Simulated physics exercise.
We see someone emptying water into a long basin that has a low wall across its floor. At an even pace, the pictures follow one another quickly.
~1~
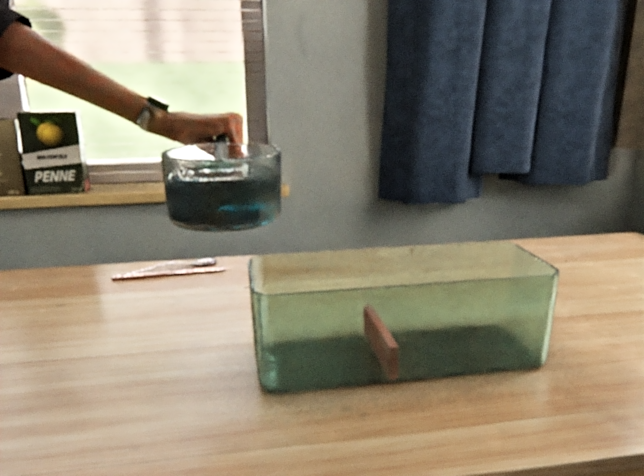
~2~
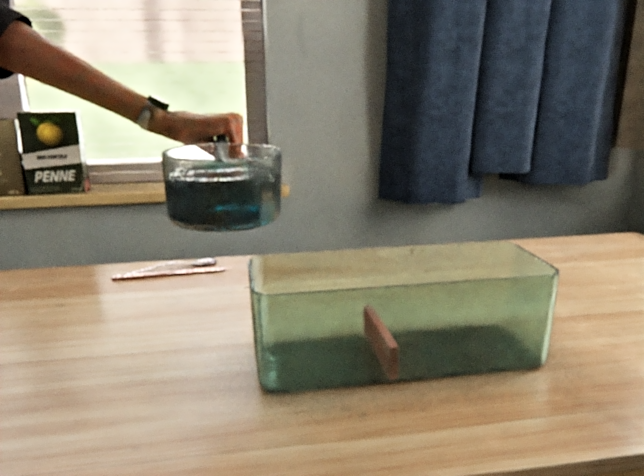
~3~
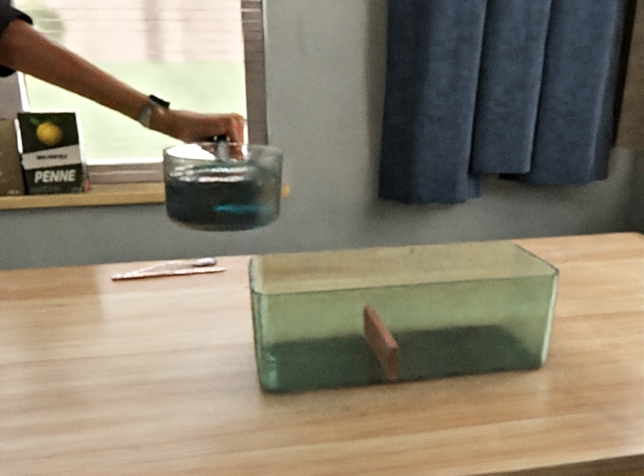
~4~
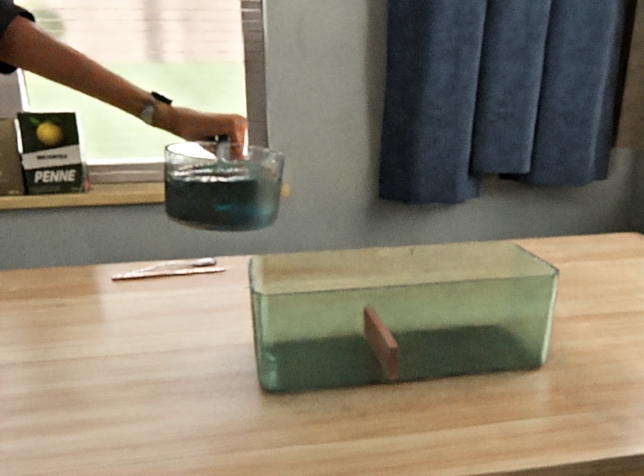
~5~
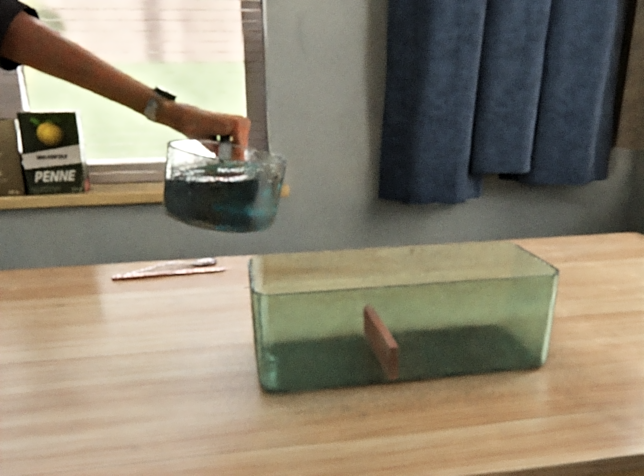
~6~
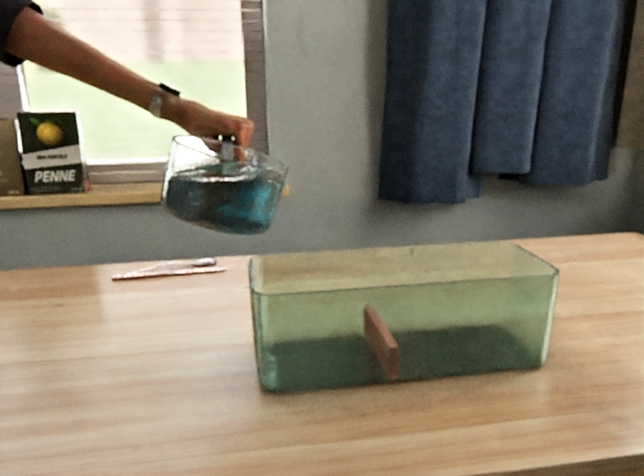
A hand held a clear glass bowl of blue water above and to the left of a long greenish basin with a low wall inside, then slowly tilted the bowl a little to the right.
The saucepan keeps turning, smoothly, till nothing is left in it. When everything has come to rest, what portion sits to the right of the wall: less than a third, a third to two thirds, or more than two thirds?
Less than a third sits there.
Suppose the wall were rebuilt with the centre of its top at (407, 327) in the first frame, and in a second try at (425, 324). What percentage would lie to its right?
Near 10 % and 10 %.
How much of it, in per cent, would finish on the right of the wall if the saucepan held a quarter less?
Roughly 5 in a hundred.
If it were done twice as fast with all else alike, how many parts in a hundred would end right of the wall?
Roughly 15 percent.
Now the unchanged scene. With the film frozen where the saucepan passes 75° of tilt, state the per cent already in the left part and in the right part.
10 % left, 0 % right.
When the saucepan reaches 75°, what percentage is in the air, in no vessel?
Around 30 in a hundred.
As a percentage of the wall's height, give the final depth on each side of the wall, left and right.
70 % left, 0 % right.
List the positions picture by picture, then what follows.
The first frame shows tilt 0°; pouring edge (280, 151); surface from (167, 174) to (277, 170); the long basin's rim runs from (251, 276) to (535, 258); the wall's top is at (380, 325).
The second frame shows tilt 1°; pouring edge (280, 152); surface from (167, 174) to (278, 170).
The third frame shows tilt 3°; pouring edge (281, 154); surface from (168, 174) to (278, 171).
The fourth frame shows tilt 6°; pouring edge (283, 157); surface from (167, 174) to (279, 171).
The fifth frame shows tilt 11°; pouring edge (285, 162); surface from (168, 174) to (280, 171).
The sixth frame shows tilt 17°; pouring edge (287, 168); surface from (168, 174) to (282, 172).
A moment on, the tilt is 75° and 59 per cent is still to pour, 12 is left of the wall and 0 right of it.
Next, the tilt is 105° and 11 per cent is still to pour, 77 is left of the wall and 4 right of it.
Then the tilt is 107° and 1 per cent is still to pour, 89 is left of the wall and 9 right of it.
Later the tilt is 107° and 0 per cent is still to pour, 91 is left of the wall and 9 right of it.
At rest 91 per cent lies left of the wall, 9 right of it and 0 outside.
